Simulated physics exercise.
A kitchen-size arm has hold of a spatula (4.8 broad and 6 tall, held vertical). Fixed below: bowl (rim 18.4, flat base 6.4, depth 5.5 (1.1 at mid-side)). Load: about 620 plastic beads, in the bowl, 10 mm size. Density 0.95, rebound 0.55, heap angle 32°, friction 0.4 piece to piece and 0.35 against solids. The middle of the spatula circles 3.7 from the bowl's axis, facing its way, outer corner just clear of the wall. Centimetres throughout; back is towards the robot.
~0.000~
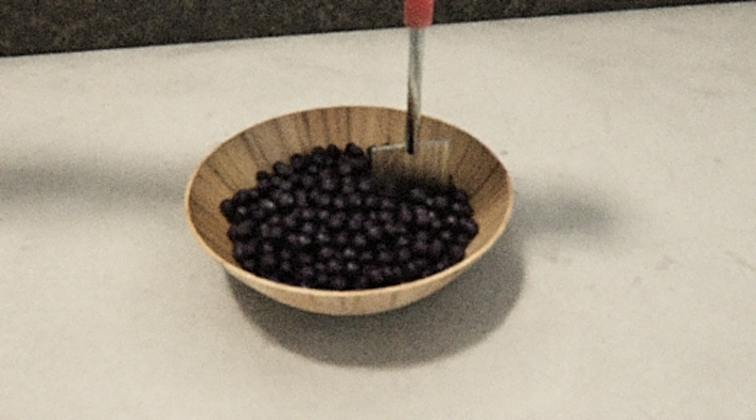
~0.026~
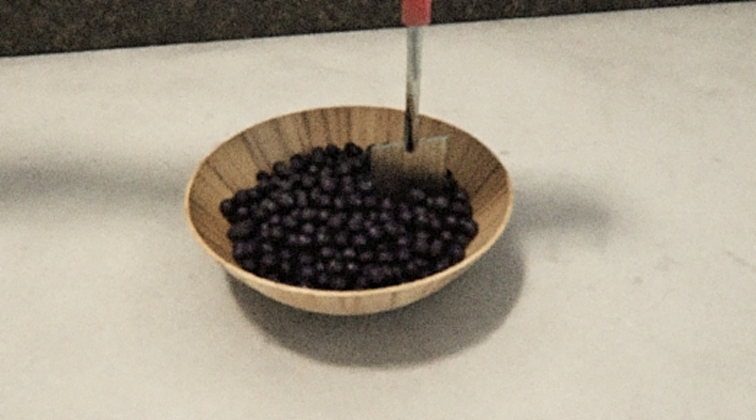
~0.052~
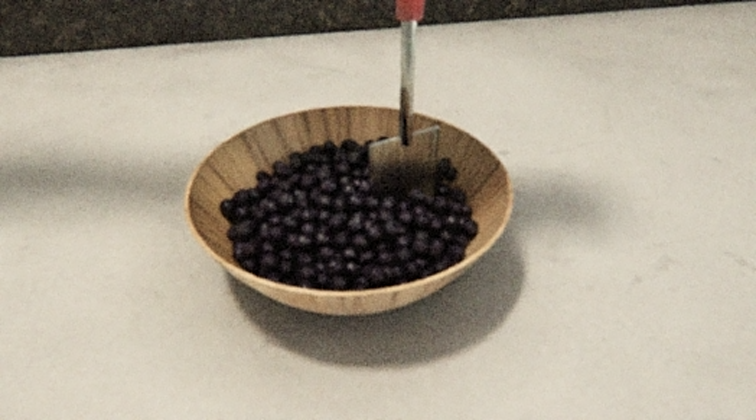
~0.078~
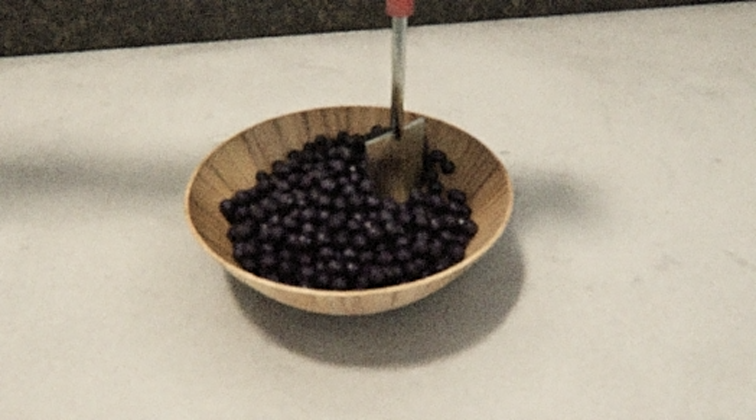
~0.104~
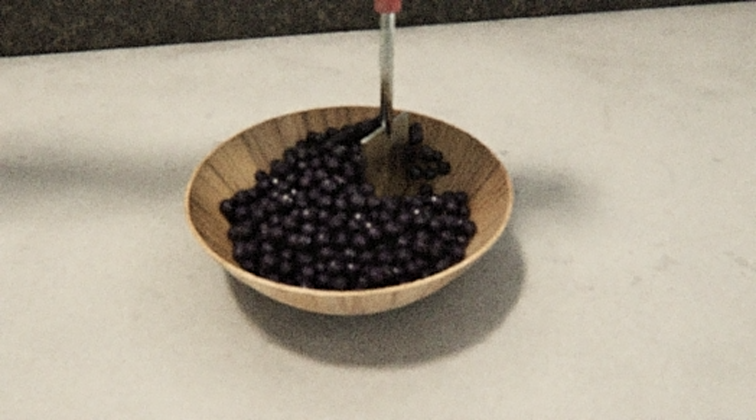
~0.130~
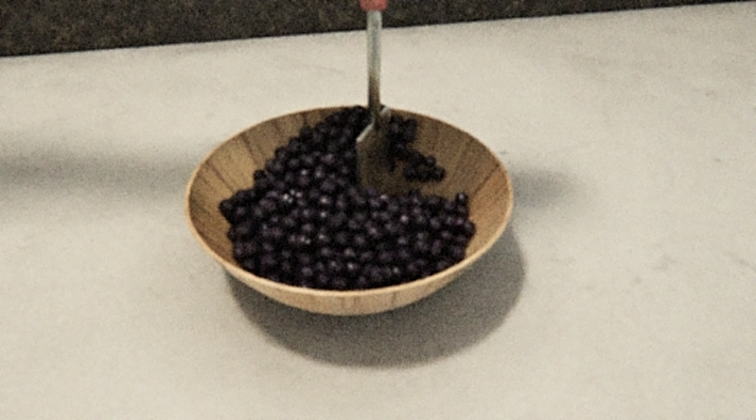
On a pale countertop, a spatula with a red handle, held upright in a wooden bowl of small dark beads, moves a short way left along the back, turning edge-on and pushing beads up against the bowl's rear wall.
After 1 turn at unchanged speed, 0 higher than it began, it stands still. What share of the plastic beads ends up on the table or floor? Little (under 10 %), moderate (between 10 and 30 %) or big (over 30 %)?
On the table or floor the share is moderate, between 10 and 30 %.
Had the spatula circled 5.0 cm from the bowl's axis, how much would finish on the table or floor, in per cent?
In that case some 25 per cent.
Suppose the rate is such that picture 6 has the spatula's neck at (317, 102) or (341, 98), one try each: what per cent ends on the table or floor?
Some 45 and 35 per cent.
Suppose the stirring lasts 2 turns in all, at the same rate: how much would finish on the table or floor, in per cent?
It would be near 30 per cent.
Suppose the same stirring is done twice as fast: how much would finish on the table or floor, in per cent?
It would be near 50 per cent.
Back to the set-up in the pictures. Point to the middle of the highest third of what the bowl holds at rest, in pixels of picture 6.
Near (396, 162).
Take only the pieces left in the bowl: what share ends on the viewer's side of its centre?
Roughly 35 per cent.
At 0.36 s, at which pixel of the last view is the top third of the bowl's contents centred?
Around (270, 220).
By 0.36 s, 173° round, highest piece 8 above the table; 595 in the bowl, 13 on the table or floor, 13 in flight or on the tool.
By 0.60 s, 291° round, highest piece 8 above the table; 547 in the bowl, 62 on the table or floor, 12 in flight or on the tool.
By 0.91 s, 0° round, highest piece 6 above the table; 513 in the bowl, 108 on the table or floor.
By 1.61 s, 0° round, highest piece 6 above the table; 513 in the bowl, 108 on the table or floor.
Final count, 513 in the bowl, 108 on the table or floor. That is 17 % on the table or floor.
